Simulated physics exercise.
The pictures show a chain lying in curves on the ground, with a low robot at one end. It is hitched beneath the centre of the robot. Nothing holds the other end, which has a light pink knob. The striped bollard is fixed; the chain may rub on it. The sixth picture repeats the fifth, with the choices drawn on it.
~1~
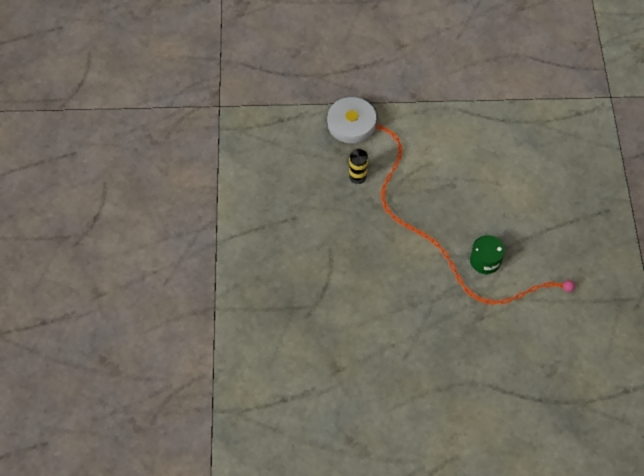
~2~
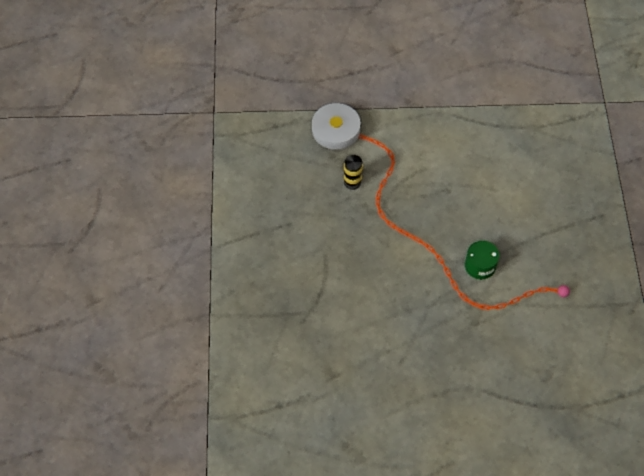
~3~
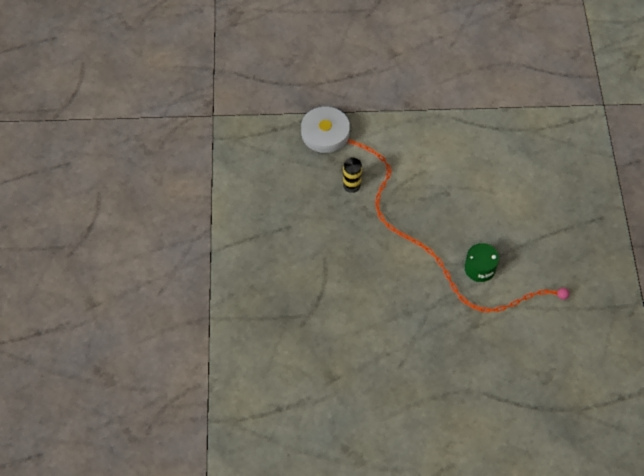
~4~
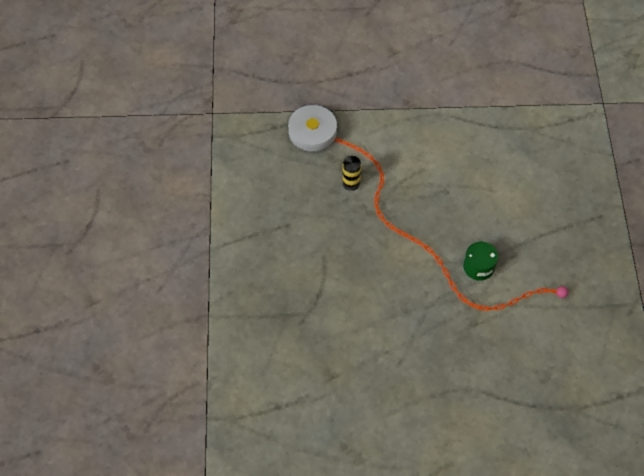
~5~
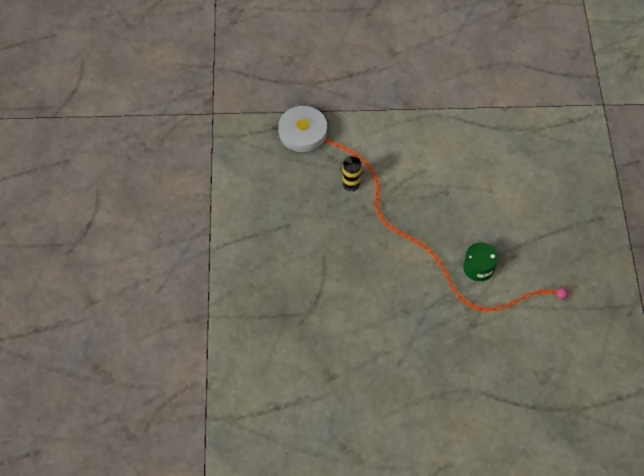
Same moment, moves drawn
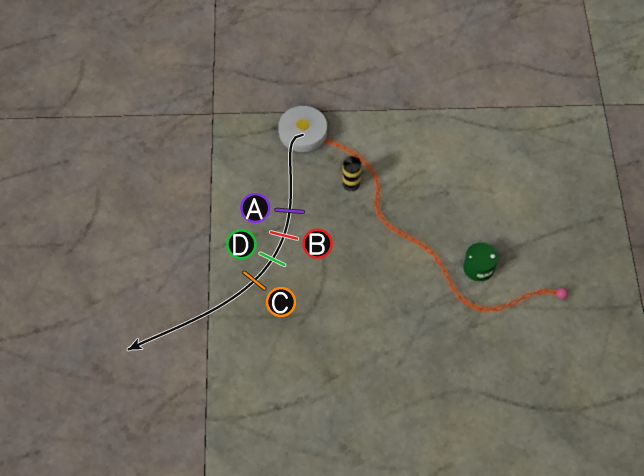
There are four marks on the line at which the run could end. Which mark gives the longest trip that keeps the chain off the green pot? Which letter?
Up to mark B.
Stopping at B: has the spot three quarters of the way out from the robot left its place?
Yes.
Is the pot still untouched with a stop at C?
No.
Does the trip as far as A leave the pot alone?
Yes.
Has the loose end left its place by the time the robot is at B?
No.
On the copy, A at (290, 211); B at (284, 235); C at (254, 281); D at (272, 259); the route from (303, 135) via (268, 266) to (128, 349).
On B. First, robot (290, 161), middle of the chain (416, 243), free end (562, 293).
Then, robot (290, 197), middle of the chain (416, 243), free end (562, 293).
Finally, robot (284, 231), middle of the chain (407, 232), free end (562, 293); only the bollard has been touched, if anything.
By contrast, A is safe but short; C brings the chain against the pot; D brings the chain against the pot.
